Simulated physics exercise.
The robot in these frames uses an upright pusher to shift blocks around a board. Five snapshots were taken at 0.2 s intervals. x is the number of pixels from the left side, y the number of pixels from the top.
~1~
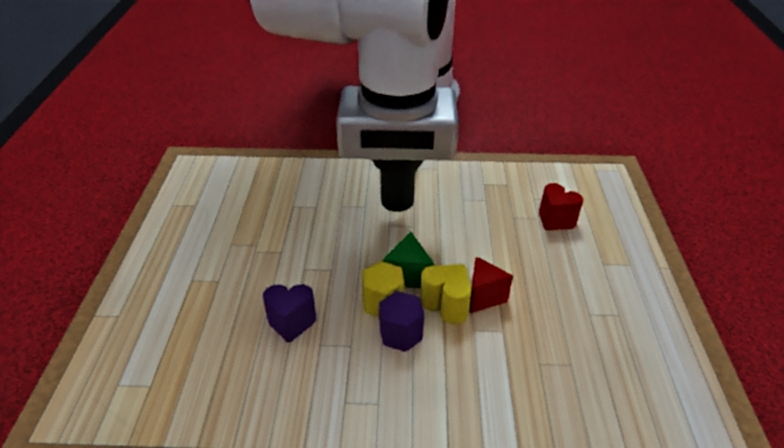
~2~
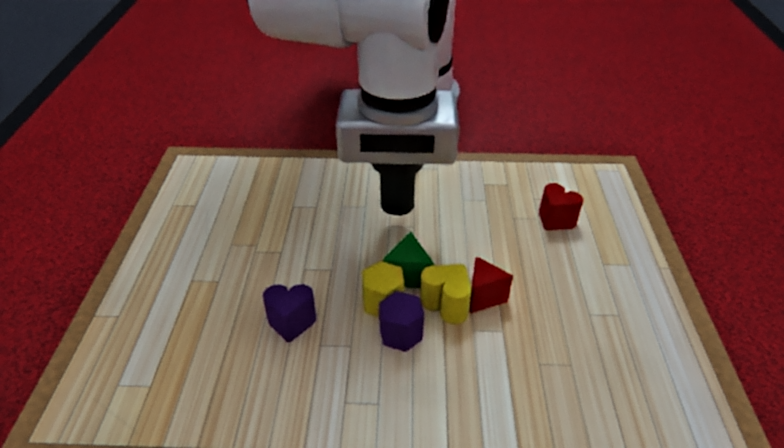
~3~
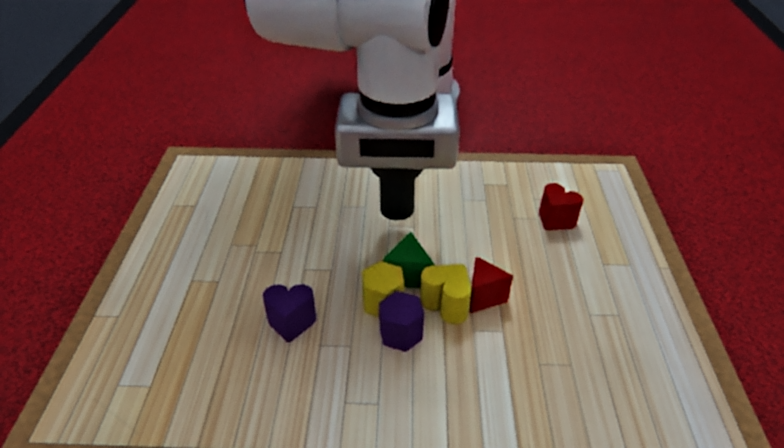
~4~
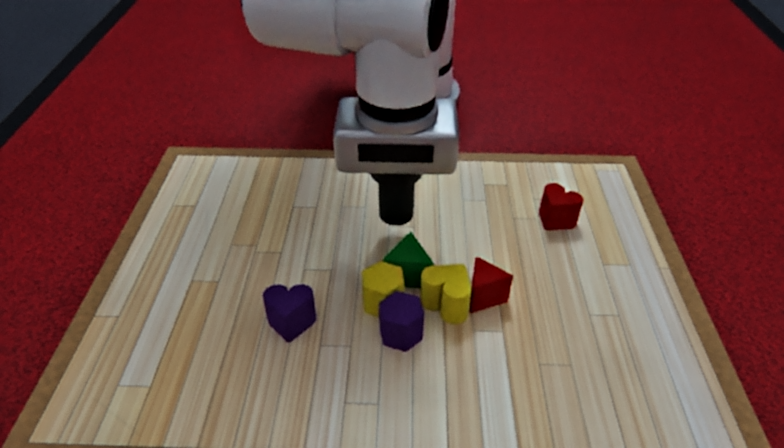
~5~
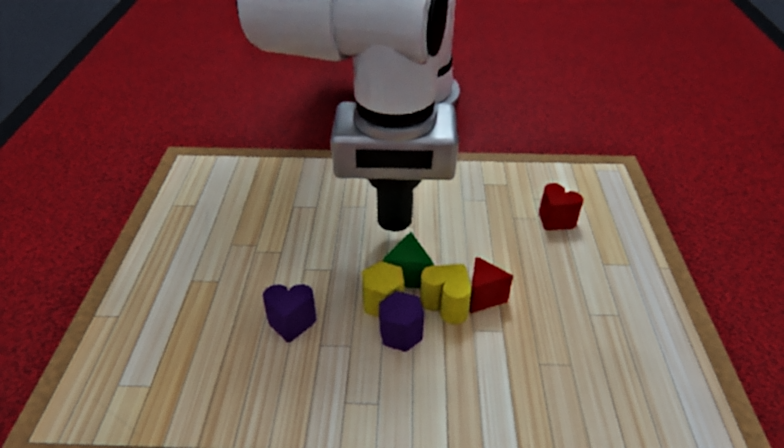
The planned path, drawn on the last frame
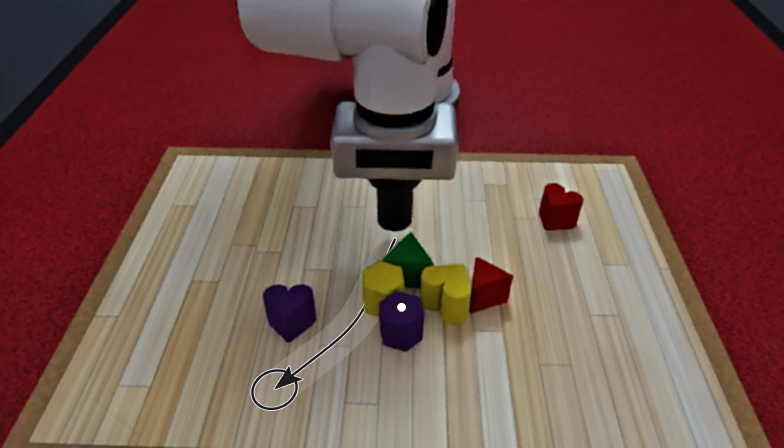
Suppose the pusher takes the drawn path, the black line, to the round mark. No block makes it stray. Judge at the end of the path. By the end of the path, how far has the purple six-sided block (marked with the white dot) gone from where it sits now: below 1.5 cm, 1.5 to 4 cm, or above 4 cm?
It moves between 1.5 and 4 cm.
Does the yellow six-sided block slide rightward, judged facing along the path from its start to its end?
It seems not.
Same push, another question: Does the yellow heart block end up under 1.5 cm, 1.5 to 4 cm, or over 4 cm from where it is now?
Short of 1.5 cm.
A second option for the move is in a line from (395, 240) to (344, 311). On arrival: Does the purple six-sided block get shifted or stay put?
That block gets shifted.
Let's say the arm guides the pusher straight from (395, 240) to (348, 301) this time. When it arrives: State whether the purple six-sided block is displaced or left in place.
Displaced.
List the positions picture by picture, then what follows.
The first picture shows pusher's lower end at (397, 201); purple heart block at (287, 296); yellow six-sided block at (383, 276); purple six-sided block at (402, 307); green triangle at (409, 250); yellow heart block at (449, 278).
The second picture shows pusher at (397, 205); blocks still.
The third picture shows pusher at (397, 210); blocks still.
The fourth picture shows pusher at (396, 215); blocks still.
The fifth picture shows pusher at (395, 220); purple heart block at (287, 296); yellow six-sided block at (383, 276); purple six-sided block at (402, 307); green triangle at (409, 250); yellow heart block at (449, 278).
Drawn move, from (395, 240) via (374, 287) and (338, 340), ending at (275, 389); the dot is on the purple six-sided block.
The first path, step by step. One third of the way, pusher at (373, 269); yellow six-sided block at (382, 293); purple six-sided block at (407, 320); green triangle at (416, 254).
Two thirds of the way, pusher at (335, 321); yellow six-sided block at (370, 333), turned 75° anticlockwise; purple six-sided block at (419, 337), turned 35° anticlockwise; green triangle at (416, 254).
At the end, pusher at (270, 370); purple heart block still; yellow six-sided block at (370, 333), turned 75° anticlockwise; purple six-sided block at (419, 337), turned 35° anticlockwise; green triangle at (416, 254); yellow heart block still.
